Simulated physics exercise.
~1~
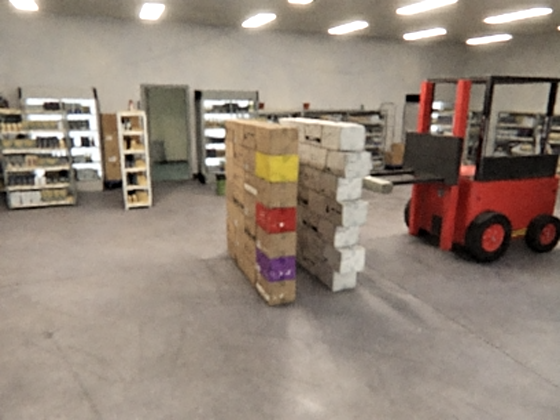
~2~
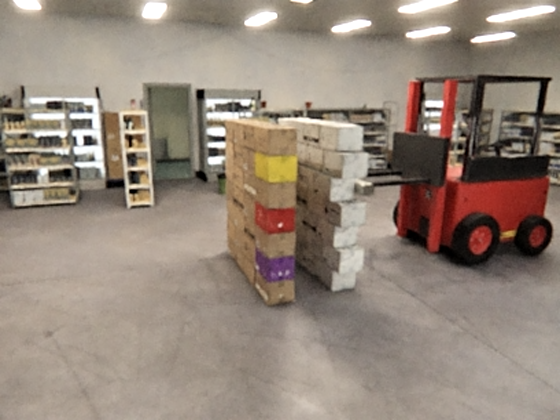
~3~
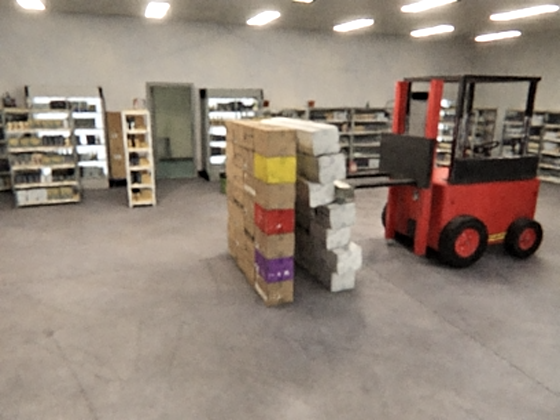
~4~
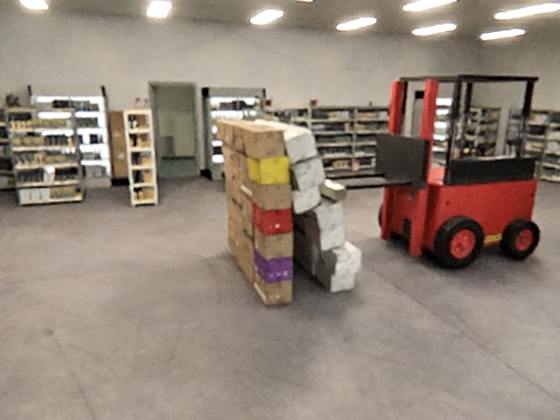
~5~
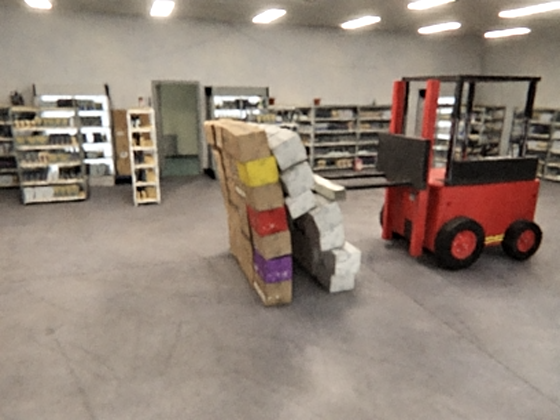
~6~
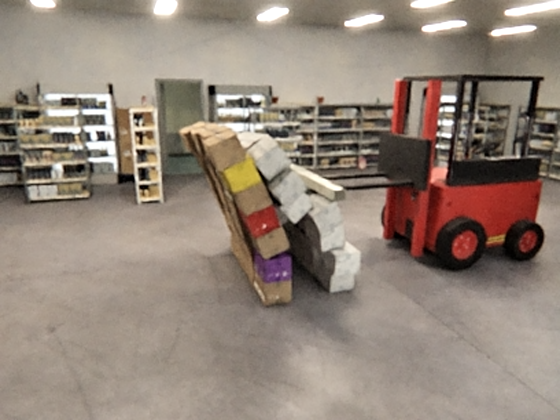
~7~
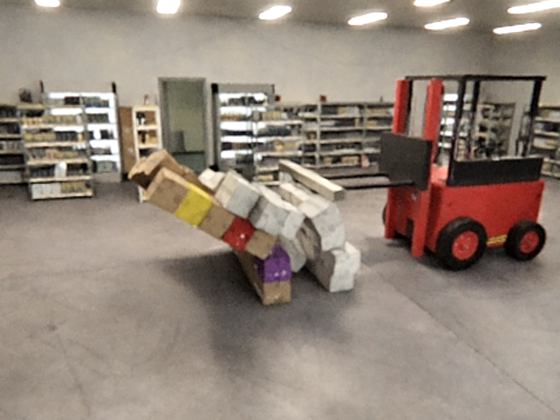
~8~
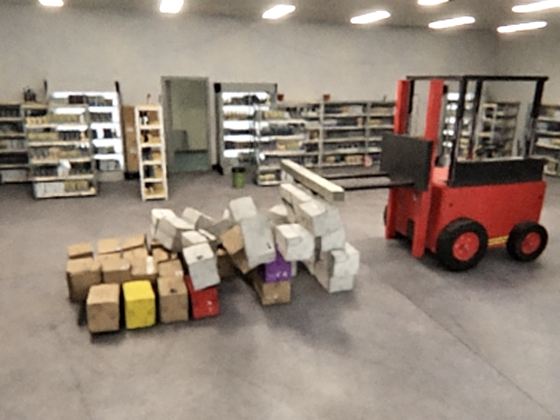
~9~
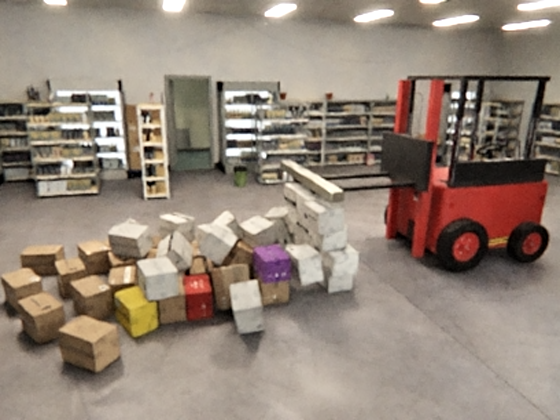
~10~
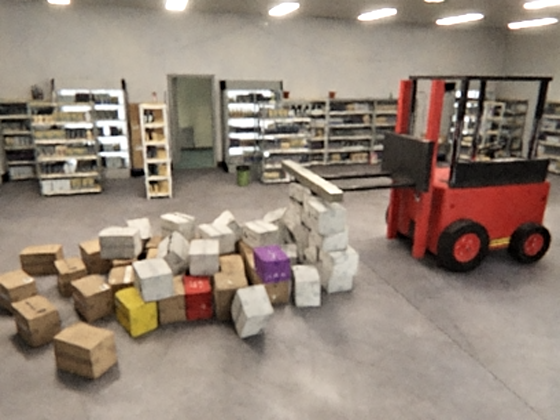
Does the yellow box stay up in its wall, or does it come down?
It comes down. The brown wall tips over to the left and the yellow box ends up on the floor among the scattered boxes.
A red forklift with a beam across its forks faces two tall walls of stacked boxes, white nearest it and brown in front, on the grey floor of a store-like room lined with shelves, seen from slightly above. The truck drives left and the beam pushes into the upper part of the white wall. The white boxes lean onto the brown wall, which tilts left as the truck stops. Both topple, spilling boxes across the floor. The yellow and red boxes end on the floor, while the purple one stays put beside a remaining stub of white boxes.
